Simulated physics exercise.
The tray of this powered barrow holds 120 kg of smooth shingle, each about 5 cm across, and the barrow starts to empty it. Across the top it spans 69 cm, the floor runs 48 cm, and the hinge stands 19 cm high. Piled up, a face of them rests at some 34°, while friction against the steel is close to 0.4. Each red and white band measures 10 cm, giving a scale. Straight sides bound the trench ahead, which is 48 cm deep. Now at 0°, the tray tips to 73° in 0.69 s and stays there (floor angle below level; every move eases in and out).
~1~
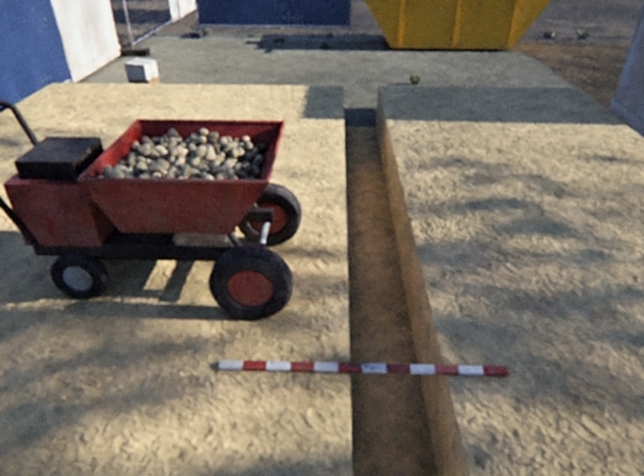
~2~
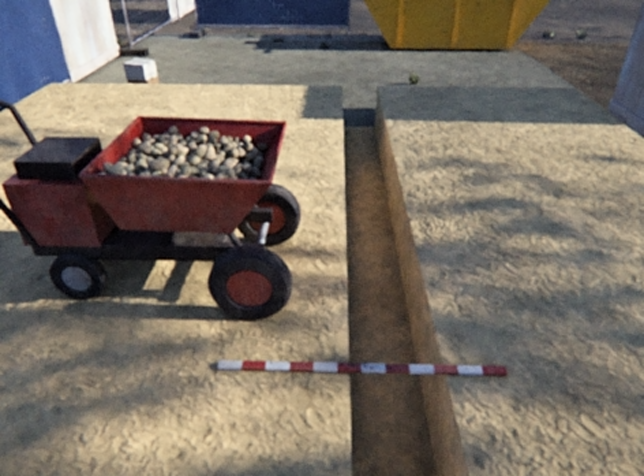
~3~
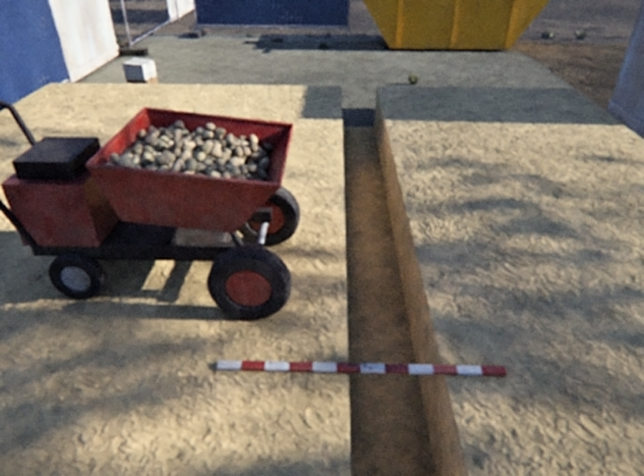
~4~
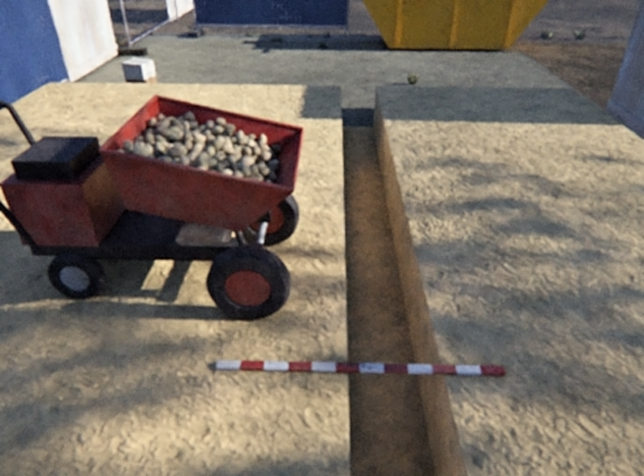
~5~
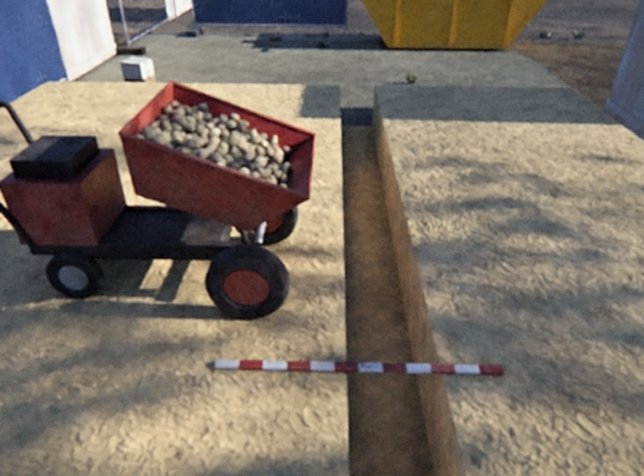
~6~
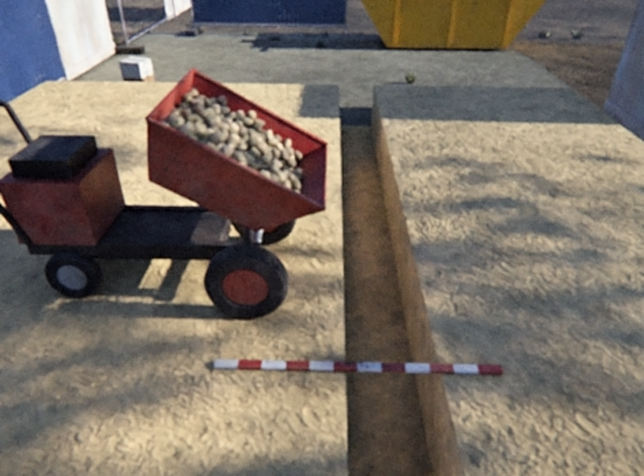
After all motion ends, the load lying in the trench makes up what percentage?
It makes up about 63 per cent.
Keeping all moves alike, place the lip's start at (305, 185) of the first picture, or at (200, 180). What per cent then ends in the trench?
30 and 95 %.
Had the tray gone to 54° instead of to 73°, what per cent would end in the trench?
About 40%.
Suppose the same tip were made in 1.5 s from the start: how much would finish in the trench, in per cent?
Close to 85 percent, then.
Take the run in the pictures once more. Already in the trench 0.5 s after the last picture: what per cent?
By that moment, roughly 35 per cent of the load.
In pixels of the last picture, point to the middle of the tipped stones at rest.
Roughly at pixel (401, 335).
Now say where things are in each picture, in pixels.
The first frame shows lip at (268, 183), floor tilted 0°, highest stones at (171, 147).
The second frame shows lip at (271, 183), floor tilted 2°, highest stones at (166, 143).
The third frame shows lip at (280, 186), floor tilted 6°, highest stones at (156, 139).
In the fourth frame, the tray is at 12°, its lip at (294, 191); the top of the load is at (165, 127).
In the fifth frame, the tray is at 20°, its lip at (309, 198); the top of the load is at (174, 115).
The sixth frame shows lip at (325, 209), floor tilted 29°, highest stones at (192, 105).
Then, 0.2 s after the last picture the floor is at 62°, 100 % in the tray; the foremost stones are at (350, 218).
Then, 0.5 s after the last picture the floor is at 73°, 58 % in the tray, 35 % in the trench, 8 % past the trench; the foremost stones are at (445, 288).
Then, 0.8 s after the last picture the floor is at 73°, 13 % in the tray, 51 % in the trench, 37 % past the trench; the foremost stones are at (609, 280).
Then, 2.8 s after the last picture the floor is at 73°, 0 % in the tray, 63 % in the trench, 37 % past the trench; the foremost stones are past the picture's edge.
